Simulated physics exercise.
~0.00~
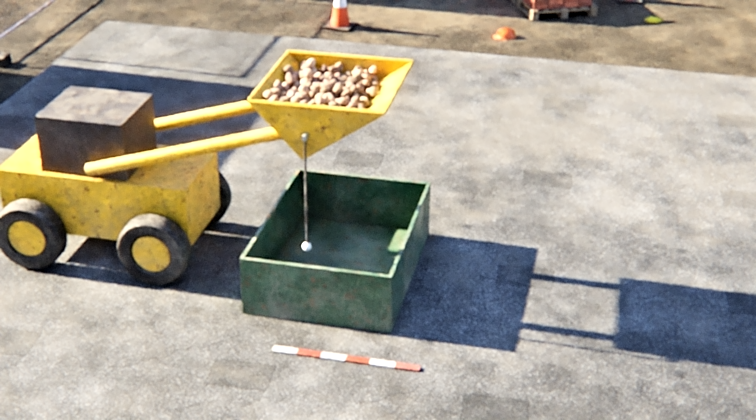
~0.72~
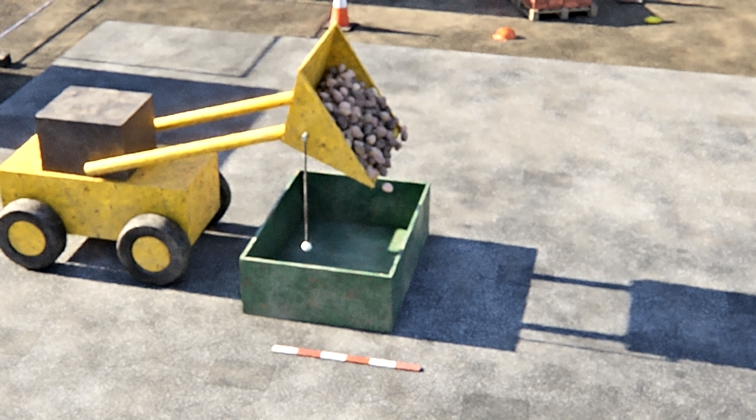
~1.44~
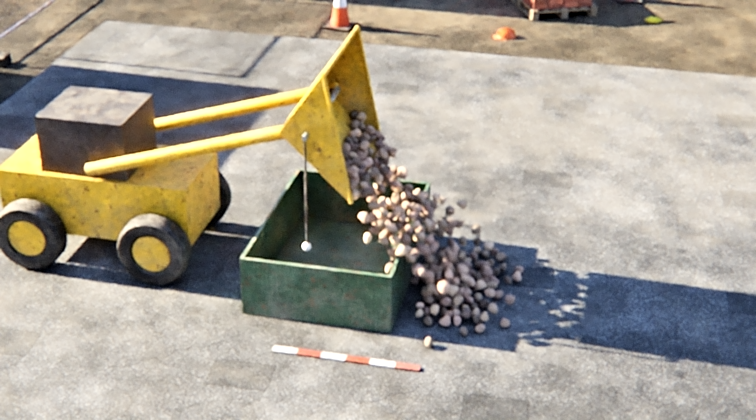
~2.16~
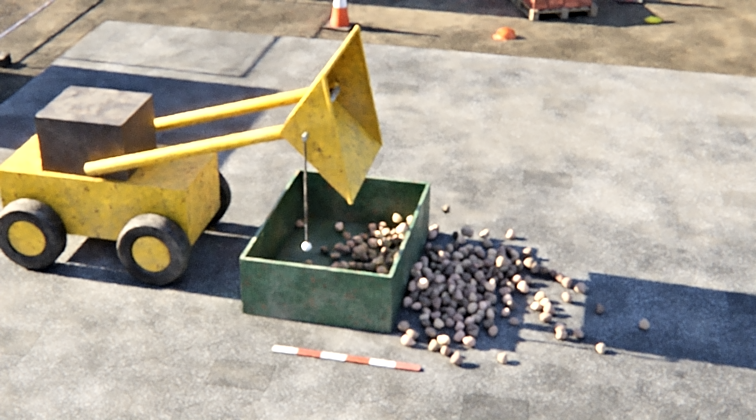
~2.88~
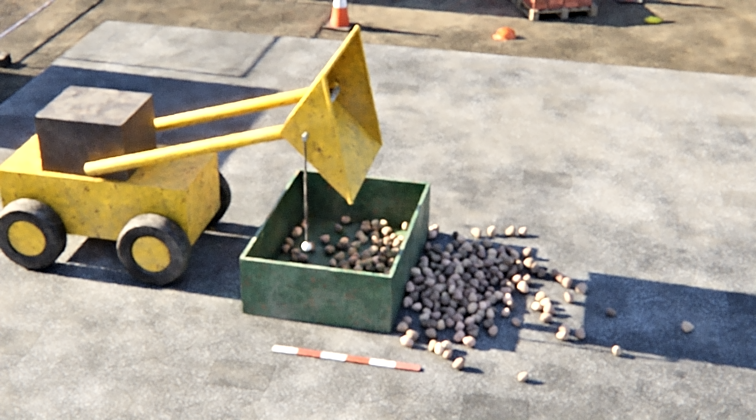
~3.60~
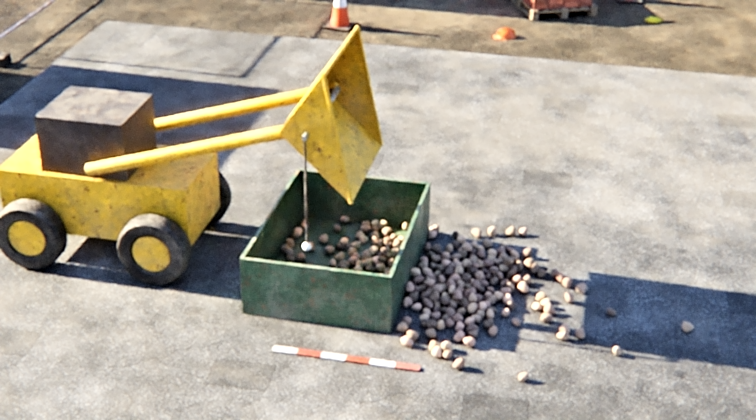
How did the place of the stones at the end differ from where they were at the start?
At the start the stones were all heaped in the loader's raised yellow bucket. By the end they lay lower down and further right, some inside the green bin and most on the ground to the right of it.
